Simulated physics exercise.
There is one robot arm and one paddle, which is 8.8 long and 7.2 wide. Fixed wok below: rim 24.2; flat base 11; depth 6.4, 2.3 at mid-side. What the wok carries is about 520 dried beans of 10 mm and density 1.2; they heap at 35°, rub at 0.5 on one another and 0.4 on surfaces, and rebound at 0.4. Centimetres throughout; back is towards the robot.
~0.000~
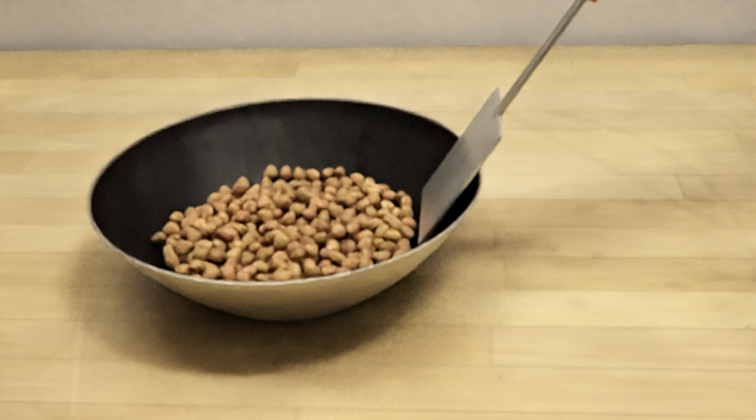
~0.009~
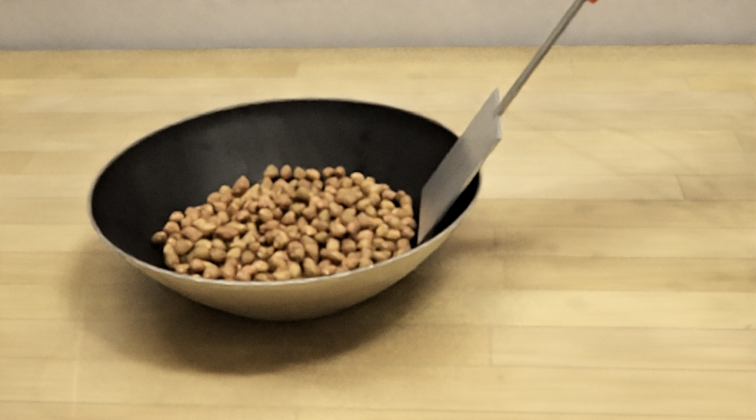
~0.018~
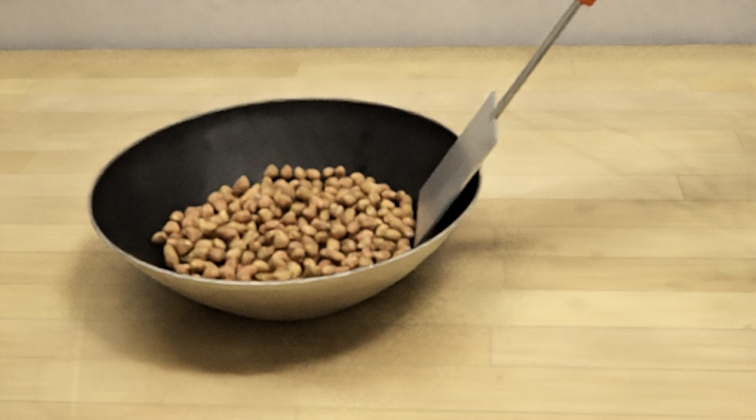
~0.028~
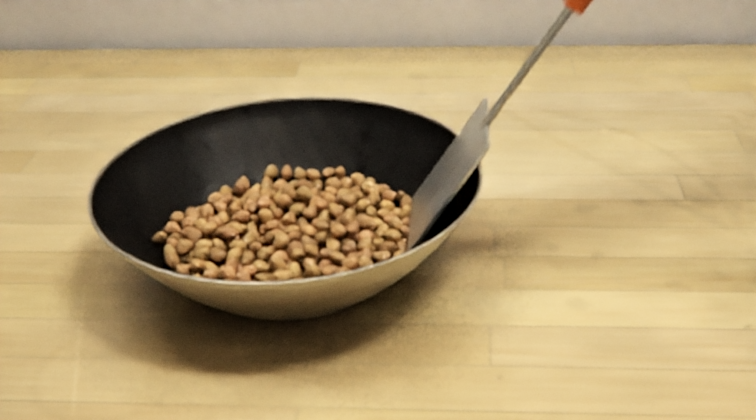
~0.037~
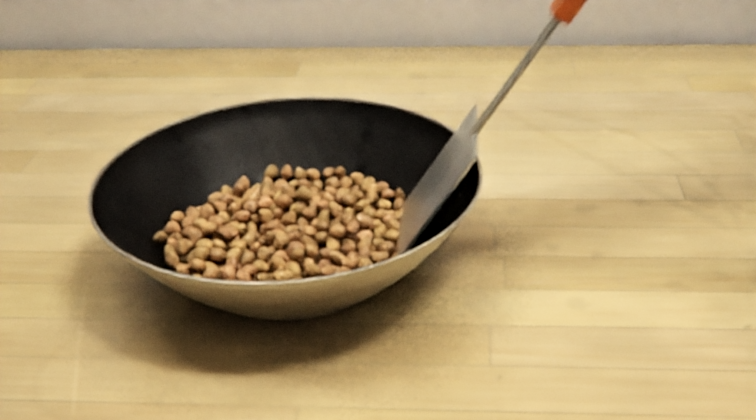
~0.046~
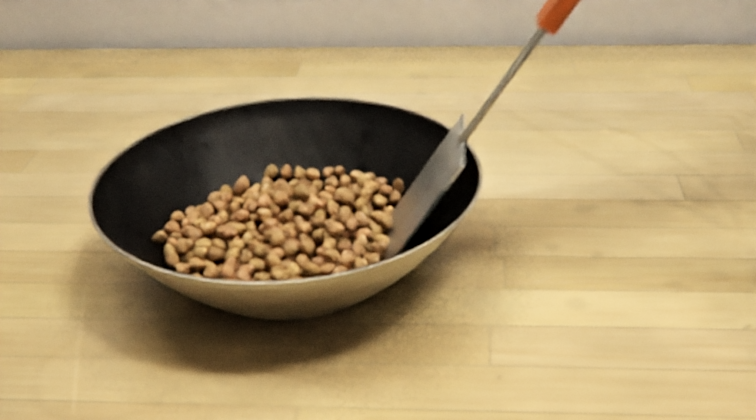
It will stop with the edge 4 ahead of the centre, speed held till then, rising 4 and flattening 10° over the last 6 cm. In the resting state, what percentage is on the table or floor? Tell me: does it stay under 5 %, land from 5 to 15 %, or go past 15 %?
It stays under 5 %.
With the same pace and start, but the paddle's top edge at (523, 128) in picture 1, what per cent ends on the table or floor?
I'd estimate around 0 per cent.
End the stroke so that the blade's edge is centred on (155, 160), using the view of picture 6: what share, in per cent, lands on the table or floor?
Estimate: Approx. 30 %.
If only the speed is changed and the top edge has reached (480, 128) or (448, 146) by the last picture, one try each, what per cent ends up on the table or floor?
I'd estimate close to 0 and 10 in a hundred.
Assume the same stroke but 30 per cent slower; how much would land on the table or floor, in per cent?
Around 0 per cent would finish on the table or floor.
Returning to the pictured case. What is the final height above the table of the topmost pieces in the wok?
About 7.5 cm above the table.
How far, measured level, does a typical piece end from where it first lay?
About 3 centimetres.
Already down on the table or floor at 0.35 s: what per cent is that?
My estimate is roughly 0 %.
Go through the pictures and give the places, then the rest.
Paddle top edge at (500, 111), sloping 57°; upper third of the load around (290, 230), from x 160 to 410, top at y 175; 521 in the wok, in the first frame.
Paddle top edge at (499, 112), sloping 57°; upper third of the load around (290, 230), from x 160 to 410, top at y 175, in the second frame.
Paddle top edge at (495, 115), sloping 57°; upper third of the load around (290, 230), from x 160 to 410, top at y 170, in the third frame.
Paddle top edge at (487, 121), sloping 57°; upper third of the load around (290, 230), from x 160 to 410, top at y 170, in the fourth frame.
Paddle top edge at (476, 130), sloping 57°; upper third of the load around (289, 229), from x 160 to 405, top at y 170, in the fifth frame.
Paddle top edge at (463, 139), sloping 57°; upper third of the load around (288, 228), from x 160 to 405, top at y 170; 521 in the wok, in the sixth frame.
After 0.09 s, sloping 57°, highest piece 5 above the table; 521 in the wok.
After 0.13 s, sloping 53°, highest piece 6 above the table; 521 in the wok.
After 0.35 s, sloping 47°, highest piece 8 above the table; 516 in the wok, 2 on the table or floor, 3 on the blade or in flight.
After 1.40 s, sloping 47°, highest piece 7 above the table; 516 in the wok, 5 on the table or floor.
At rest, 516 in the wok, 5 on the table or floor. That is 1 % on the table or floor.
